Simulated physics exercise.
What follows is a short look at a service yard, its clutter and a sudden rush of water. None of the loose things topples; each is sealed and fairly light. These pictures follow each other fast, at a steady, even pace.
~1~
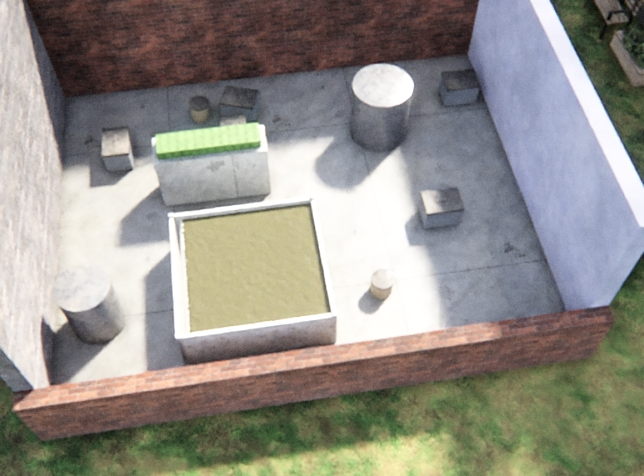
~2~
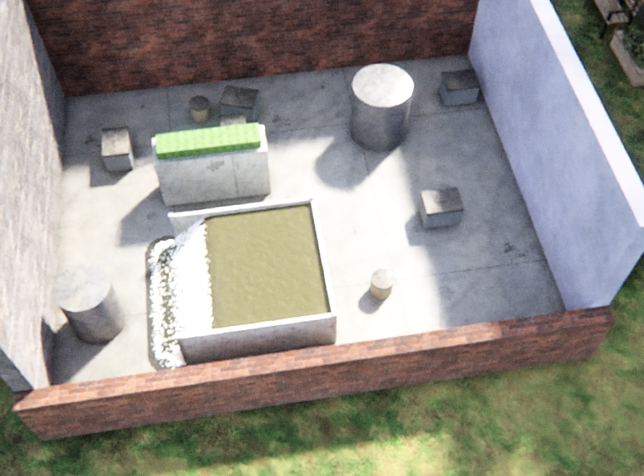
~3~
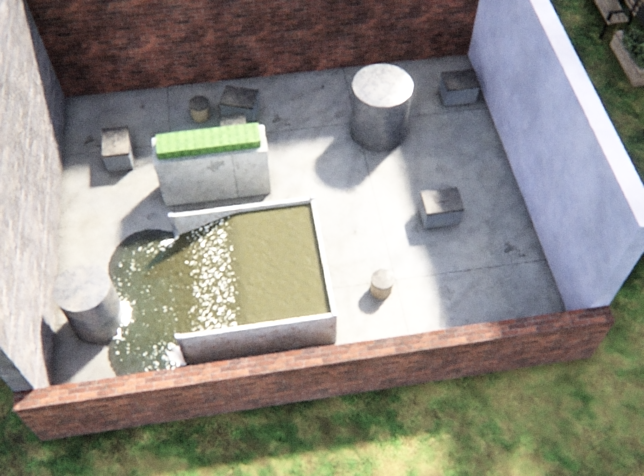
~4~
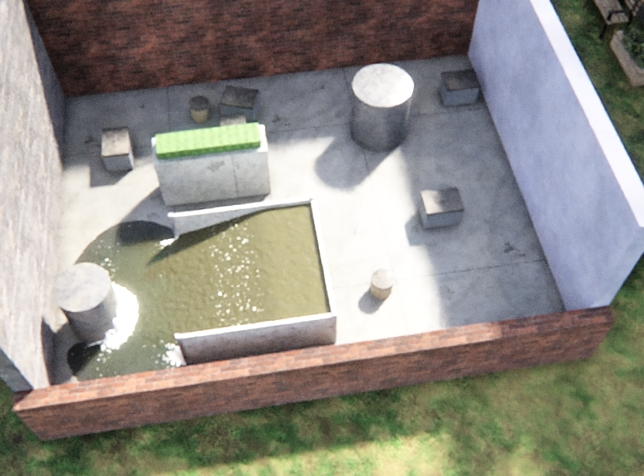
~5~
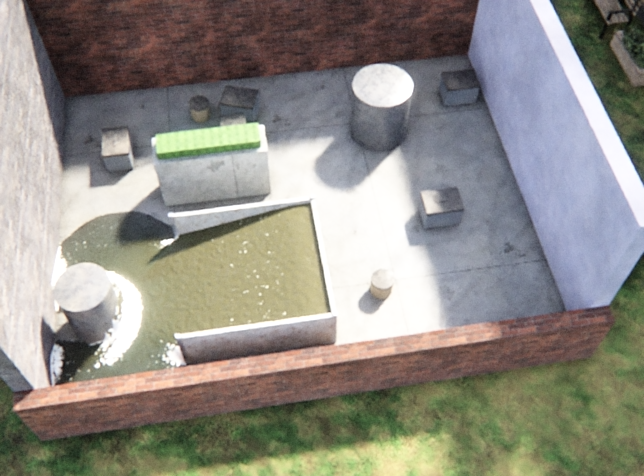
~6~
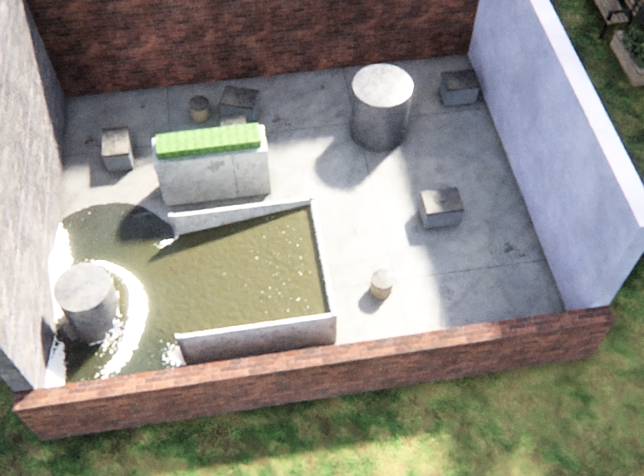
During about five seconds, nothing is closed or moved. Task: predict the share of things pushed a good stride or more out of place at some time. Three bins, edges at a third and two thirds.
Middle band.
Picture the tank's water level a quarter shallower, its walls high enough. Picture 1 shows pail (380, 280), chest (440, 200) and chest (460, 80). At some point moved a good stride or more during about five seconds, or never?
As asked: Fell short, fell short, fell short.
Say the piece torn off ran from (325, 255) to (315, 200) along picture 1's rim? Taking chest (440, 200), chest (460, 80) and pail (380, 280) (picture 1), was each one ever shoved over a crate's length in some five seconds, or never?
In the order asked: Goes the distance, then goes the distance, then never gets that far.
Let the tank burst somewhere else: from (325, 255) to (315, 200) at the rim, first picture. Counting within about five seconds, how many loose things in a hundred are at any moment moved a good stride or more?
Roughly 30 %.
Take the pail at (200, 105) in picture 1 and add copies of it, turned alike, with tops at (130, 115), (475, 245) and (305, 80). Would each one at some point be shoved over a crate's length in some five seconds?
Displaced, stays put, displaced.
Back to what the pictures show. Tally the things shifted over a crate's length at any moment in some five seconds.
That adds up to 3.
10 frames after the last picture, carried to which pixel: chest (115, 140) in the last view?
Roughly at pixel (139, 130).
A moment on, 0 of 7 are well off their spots; 0 afloat.
Next, 0 of 7 are well off their spots; 0 afloat.
Later, 1 of 7 are well off their spots; 0 afloat.
In the end, 3 of 7 are well off their spots, and 3 have been at some point; 2 afloat.
